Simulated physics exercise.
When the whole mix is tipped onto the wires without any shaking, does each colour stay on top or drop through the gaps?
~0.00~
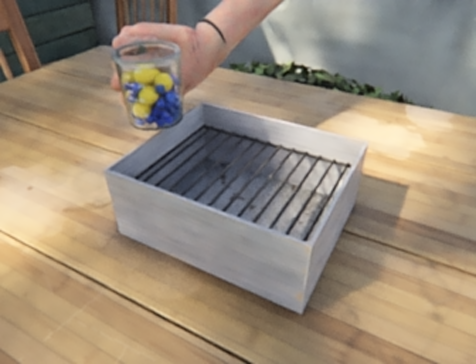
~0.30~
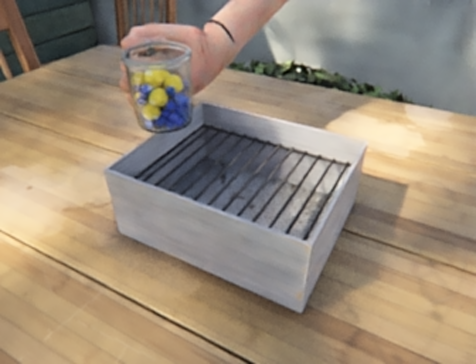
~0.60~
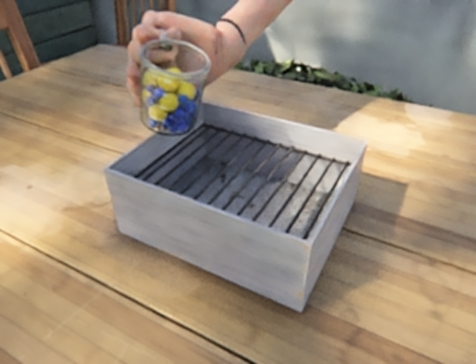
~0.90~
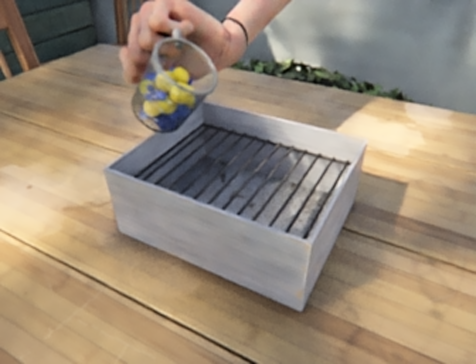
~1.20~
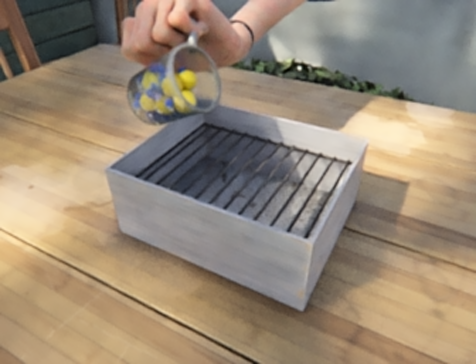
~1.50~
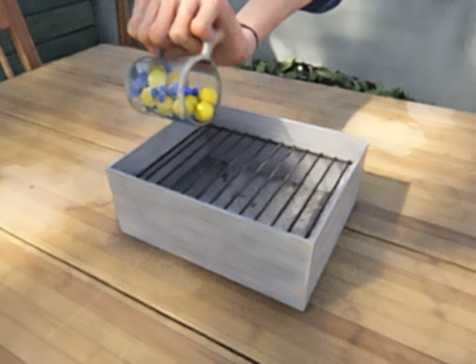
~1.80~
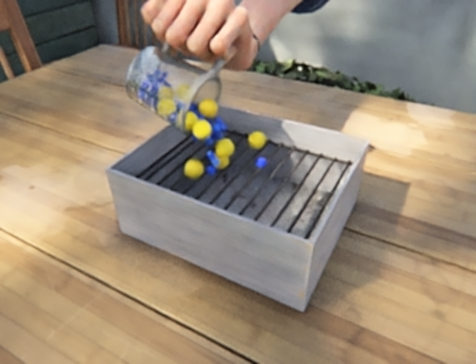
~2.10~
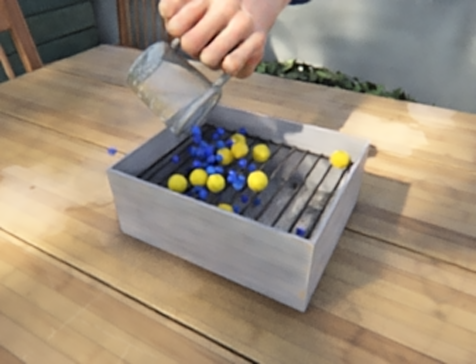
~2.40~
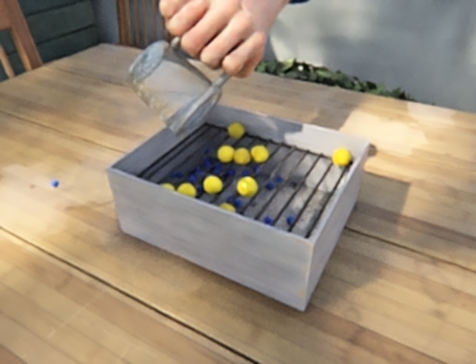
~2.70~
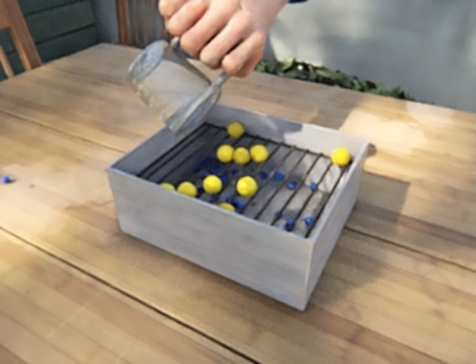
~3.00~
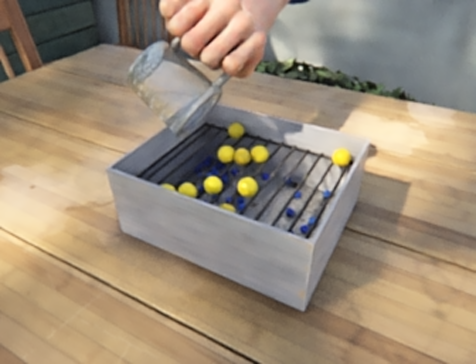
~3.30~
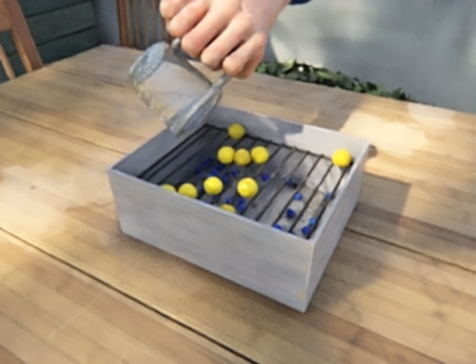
The yellow balls stay on top of the wires, while the blue ones drop through the gaps, apart from a stray few that land outside the box.
